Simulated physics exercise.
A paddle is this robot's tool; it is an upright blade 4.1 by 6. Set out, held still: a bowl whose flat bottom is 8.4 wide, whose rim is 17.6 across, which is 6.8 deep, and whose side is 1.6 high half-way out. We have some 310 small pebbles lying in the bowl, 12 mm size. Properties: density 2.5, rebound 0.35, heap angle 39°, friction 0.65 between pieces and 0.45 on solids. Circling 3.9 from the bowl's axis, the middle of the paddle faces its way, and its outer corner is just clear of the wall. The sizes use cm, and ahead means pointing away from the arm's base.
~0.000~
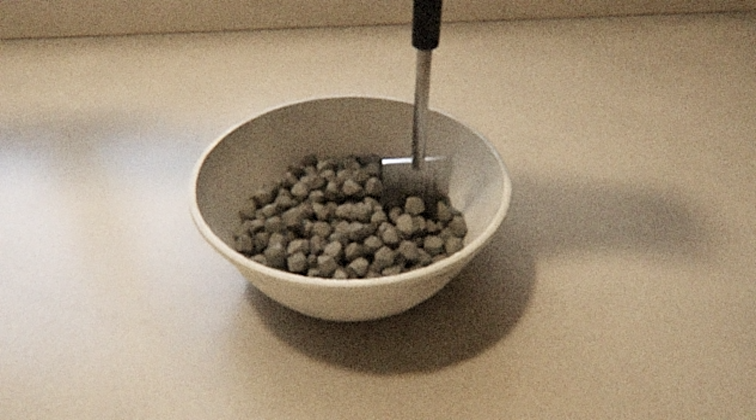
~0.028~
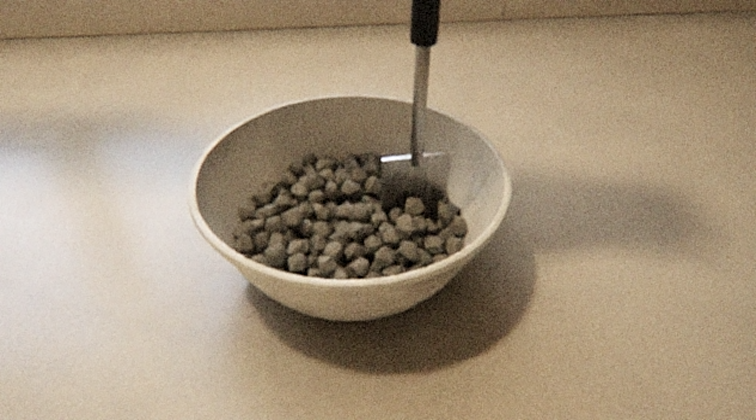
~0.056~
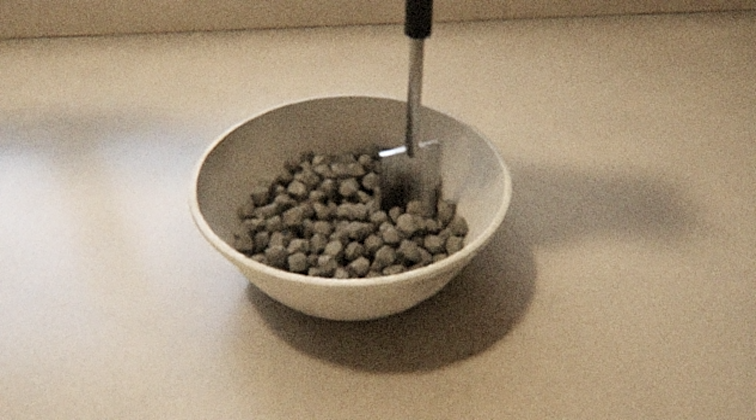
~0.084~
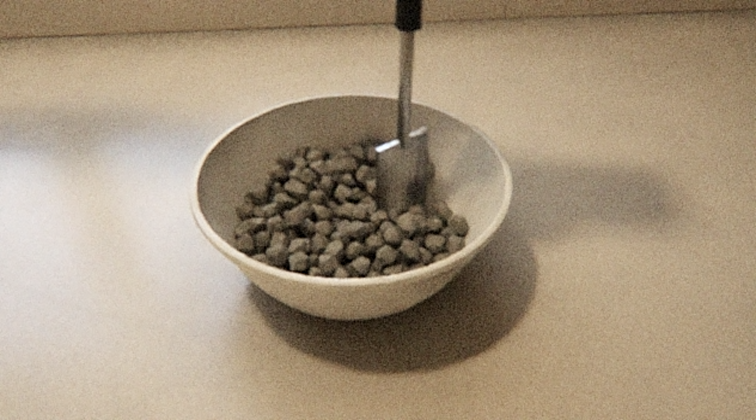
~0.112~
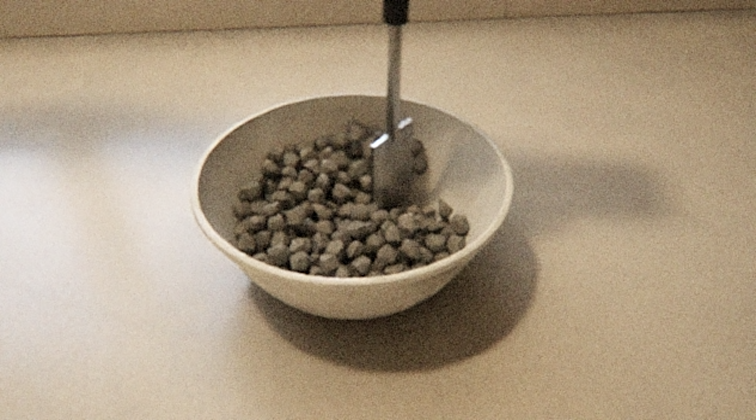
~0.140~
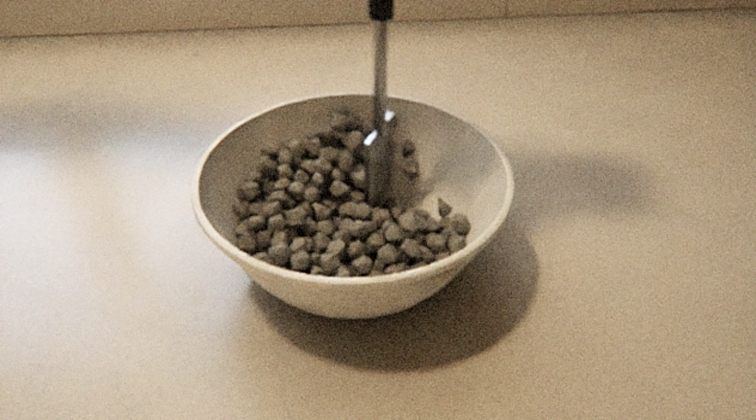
A metal paddle with a black handle, upright among small grey-brown pebbles in a pale bowl, sweeps from the right side toward the back, turning edge-on as it moves left. The pebbles ahead of it bunch and climb the far inner wall, leaving a barer patch at right. The bowl stays still on a beige surface, seen from above at an angle by a steady camera.
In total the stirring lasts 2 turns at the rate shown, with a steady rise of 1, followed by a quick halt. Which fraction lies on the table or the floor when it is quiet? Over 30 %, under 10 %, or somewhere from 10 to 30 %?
Somewhere from 10 to 30 %.
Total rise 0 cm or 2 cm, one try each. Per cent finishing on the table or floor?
Roughly 25 percent, then roughly 15 percent.
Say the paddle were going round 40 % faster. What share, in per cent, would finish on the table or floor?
25 %.
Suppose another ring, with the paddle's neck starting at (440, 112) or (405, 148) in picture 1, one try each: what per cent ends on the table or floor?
Around 20 per cent on the first try, around 5 per cent on the second.
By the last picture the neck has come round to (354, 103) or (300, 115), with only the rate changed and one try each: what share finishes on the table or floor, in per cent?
Close to 25 and 45 in a hundred.
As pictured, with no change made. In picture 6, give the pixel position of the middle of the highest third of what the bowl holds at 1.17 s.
I'd put it close to (326, 253).
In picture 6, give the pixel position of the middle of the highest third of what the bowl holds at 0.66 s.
Roughly pixel (450, 176).
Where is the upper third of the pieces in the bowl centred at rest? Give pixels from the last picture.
Centre of top third: Approx. (405, 164).
After 0.66 s, 320° round, highest piece 9 above the table; 293 in the bowl, 10 on the table or floor, 8 in flight or on the tool.
After 1.17 s, 220° round, highest piece 8 above the table; 262 in the bowl, 45 on the table or floor, 4 in flight or on the tool.
After 1.63 s, 0° round, highest piece 7 above the table; 252 in the bowl, 59 on the table or floor.
After 2.33 s, 0° round, highest piece 7 above the table; 252 in the bowl, 59 on the table or floor.
In the end, 252 in the bowl, 59 on the table or floor. That is 19 % on the table or floor.
